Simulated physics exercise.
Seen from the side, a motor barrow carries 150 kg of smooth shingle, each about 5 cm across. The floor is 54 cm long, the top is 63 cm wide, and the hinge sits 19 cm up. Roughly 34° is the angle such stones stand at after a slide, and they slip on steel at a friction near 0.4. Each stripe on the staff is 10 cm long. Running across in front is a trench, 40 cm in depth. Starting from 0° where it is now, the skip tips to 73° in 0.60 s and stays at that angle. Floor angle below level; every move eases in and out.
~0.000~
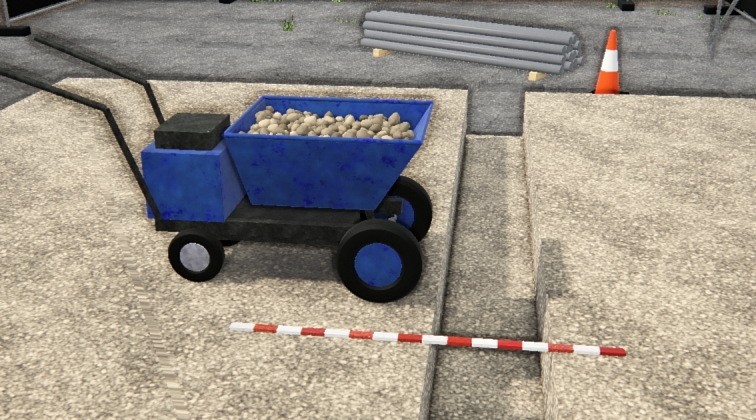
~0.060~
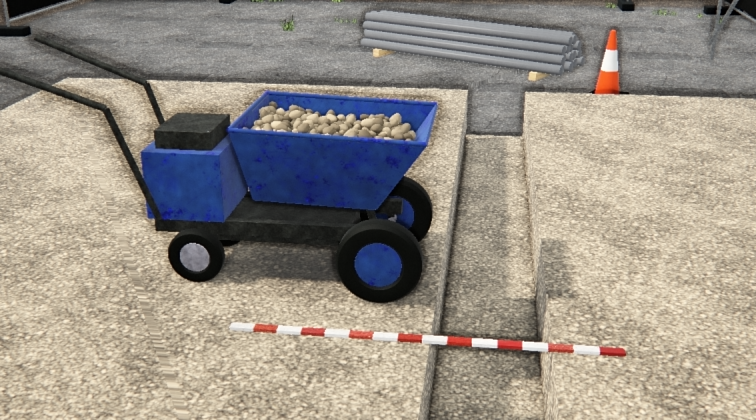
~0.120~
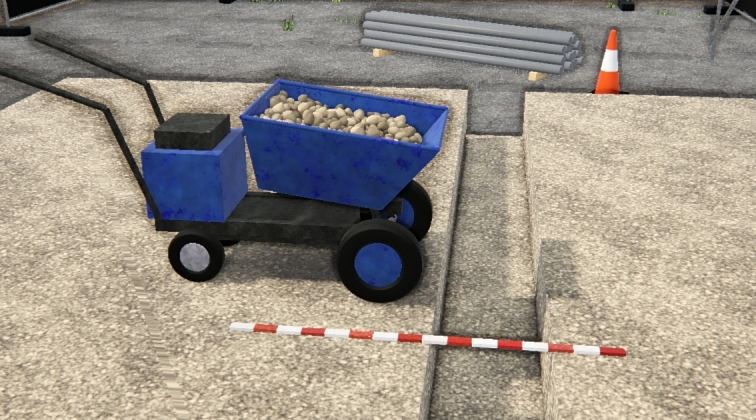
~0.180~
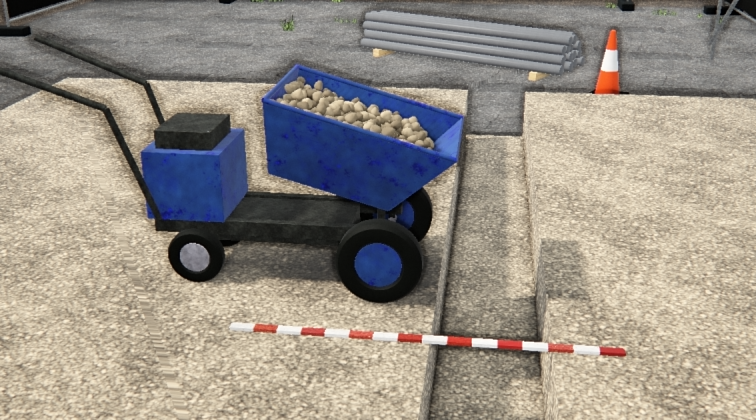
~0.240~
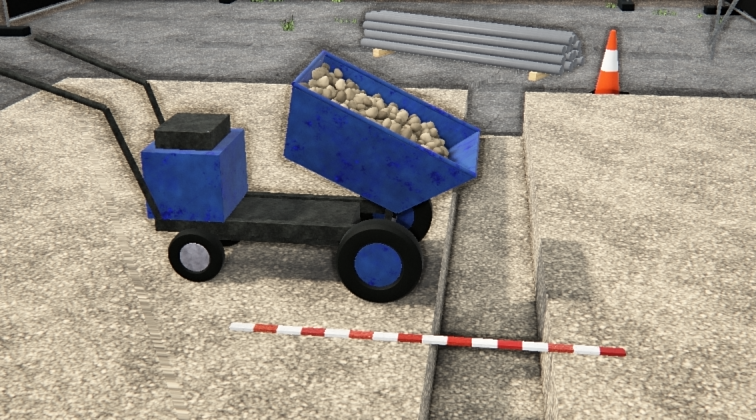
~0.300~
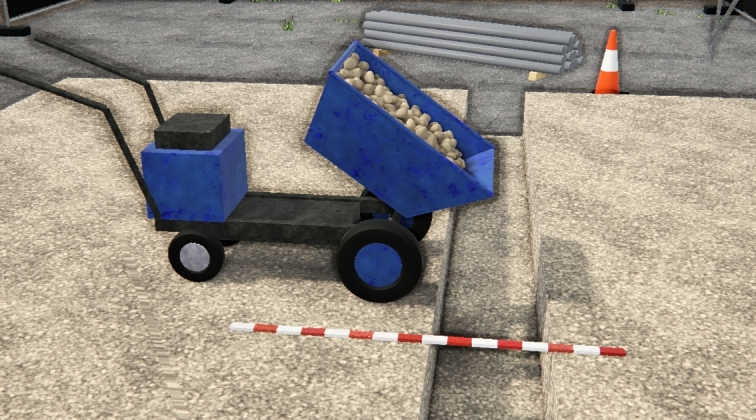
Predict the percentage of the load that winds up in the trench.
My prediction is about 32 per cent.
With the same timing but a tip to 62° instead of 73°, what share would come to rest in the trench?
About 25%.
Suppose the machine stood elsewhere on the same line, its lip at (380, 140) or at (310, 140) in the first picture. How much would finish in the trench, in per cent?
65 % and 95 %.
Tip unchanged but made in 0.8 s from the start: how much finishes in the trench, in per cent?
I'd put it at some 40 in a hundred.
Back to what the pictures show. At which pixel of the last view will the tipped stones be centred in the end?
Roughly (597, 282), I'd say.
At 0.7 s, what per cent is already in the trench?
Close to 5 per cent has got there by then.
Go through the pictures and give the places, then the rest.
In the first picture, the skip is at 0°, its lip at (421, 143); the top of the load is at (315, 120).
In the second picture, lip at (426, 145), floor tilted 2°, highest stones at (285, 114); the stones move at 0.5 m/s on average.
In the third picture, the skip is at 8°, its lip at (439, 150); the top of the load is at (288, 103); the stones move at 1.0 m/s on average.
In the fourth picture, the skip is at 16°, its lip at (457, 161); the top of the load is at (304, 89); the stones move at 1.4 m/s on average.
In the fifth picture, the skip is at 26°, its lip at (476, 176); the top of the load is at (324, 76); the stones move at 1.6 m/s on average.
In the sixth picture, the skip is at 36°, its lip at (492, 196); the top of the load is at (354, 67); the stones move at 1.7 m/s on average.
After 0.4 s the floor is at 62°; 100 % in the skip; the foremost stones are at (505, 219).
After 0.7 s the floor is at 73°; 64 % in the skip, 7 % in the trench, 29 % past the trench; the foremost stones are at (605, 288).
After 1.0 s the floor is at 73°; 16 % in the skip, 16 % in the trench, 68 % past the trench; the foremost stones are past the picture's edge.
After 3.0 s the floor is at 73°; 0 % in the skip, 32 % in the trench, 68 % past the trench; the foremost stones are past the picture's edge.
